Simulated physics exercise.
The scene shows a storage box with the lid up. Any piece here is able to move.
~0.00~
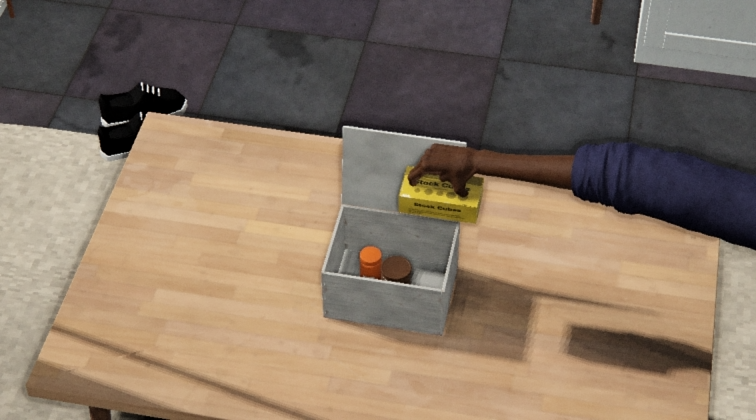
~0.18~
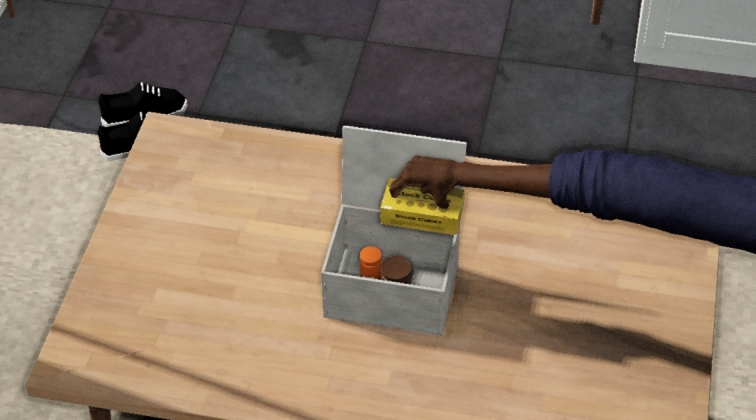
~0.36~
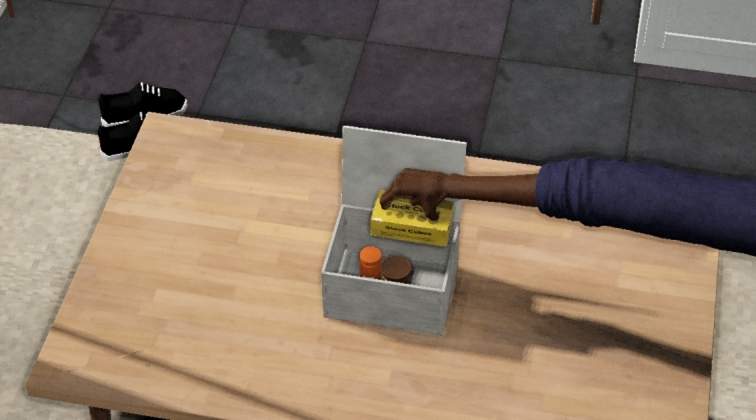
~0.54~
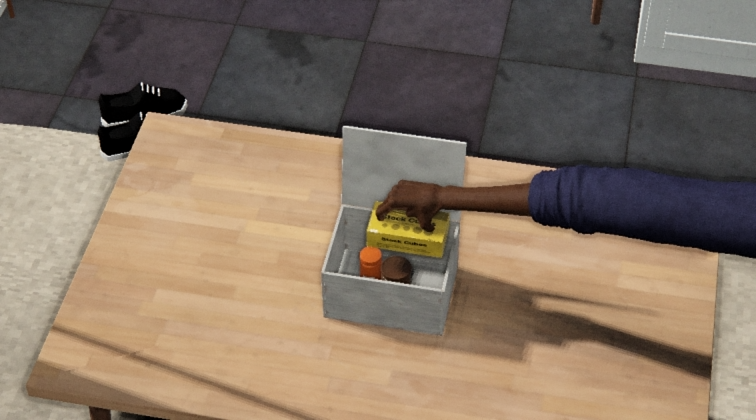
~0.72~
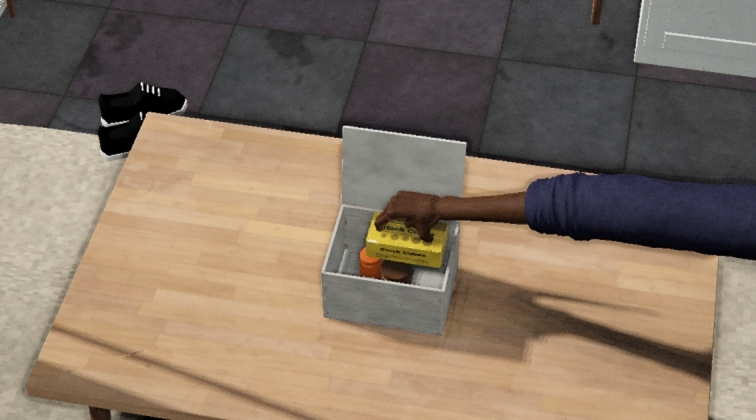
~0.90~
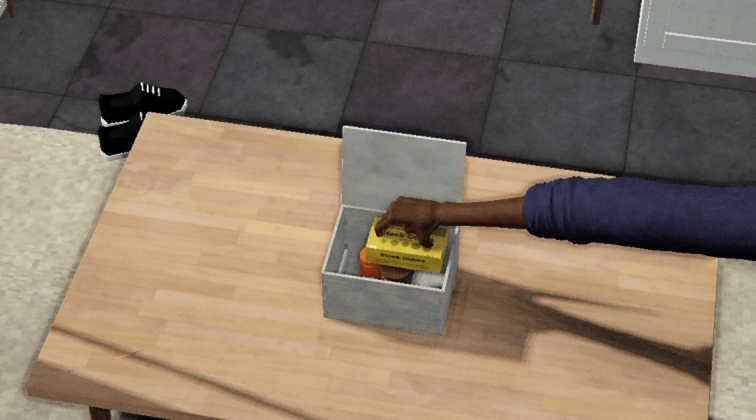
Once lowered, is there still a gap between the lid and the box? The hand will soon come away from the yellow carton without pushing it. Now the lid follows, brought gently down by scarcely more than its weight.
No, the lid meets the box.
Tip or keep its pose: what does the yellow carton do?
By the end the yellow carton has leaned over.
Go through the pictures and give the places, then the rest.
On its way; yellow carton (441, 195), in the first picture.
On its way; yellow carton (423, 206), in the second picture.
On its way; yellow carton (412, 218), in the third picture.
On its way; yellow carton (409, 230), in the fourth picture.
On its way; yellow carton (407, 240), in the fifth picture.
In place under the hand; yellow carton (407, 245), in the sixth picture.
By 1.30 s, yellow carton on its side near (400, 261).
By 2.30 s, lid 72° above the rim; yellow carton on its side near (398, 262).
By 2.70 s, lid 43° above the rim; yellow carton on its side near (398, 262).
By 3.00 s, lid 16° above the rim; yellow carton on its side near (398, 262).
When it is over (3.7 s), lid shut; lying over in the box, yellow carton; the other 2 as before. End places, in pixels of the last picture, yellow carton near (398, 262).
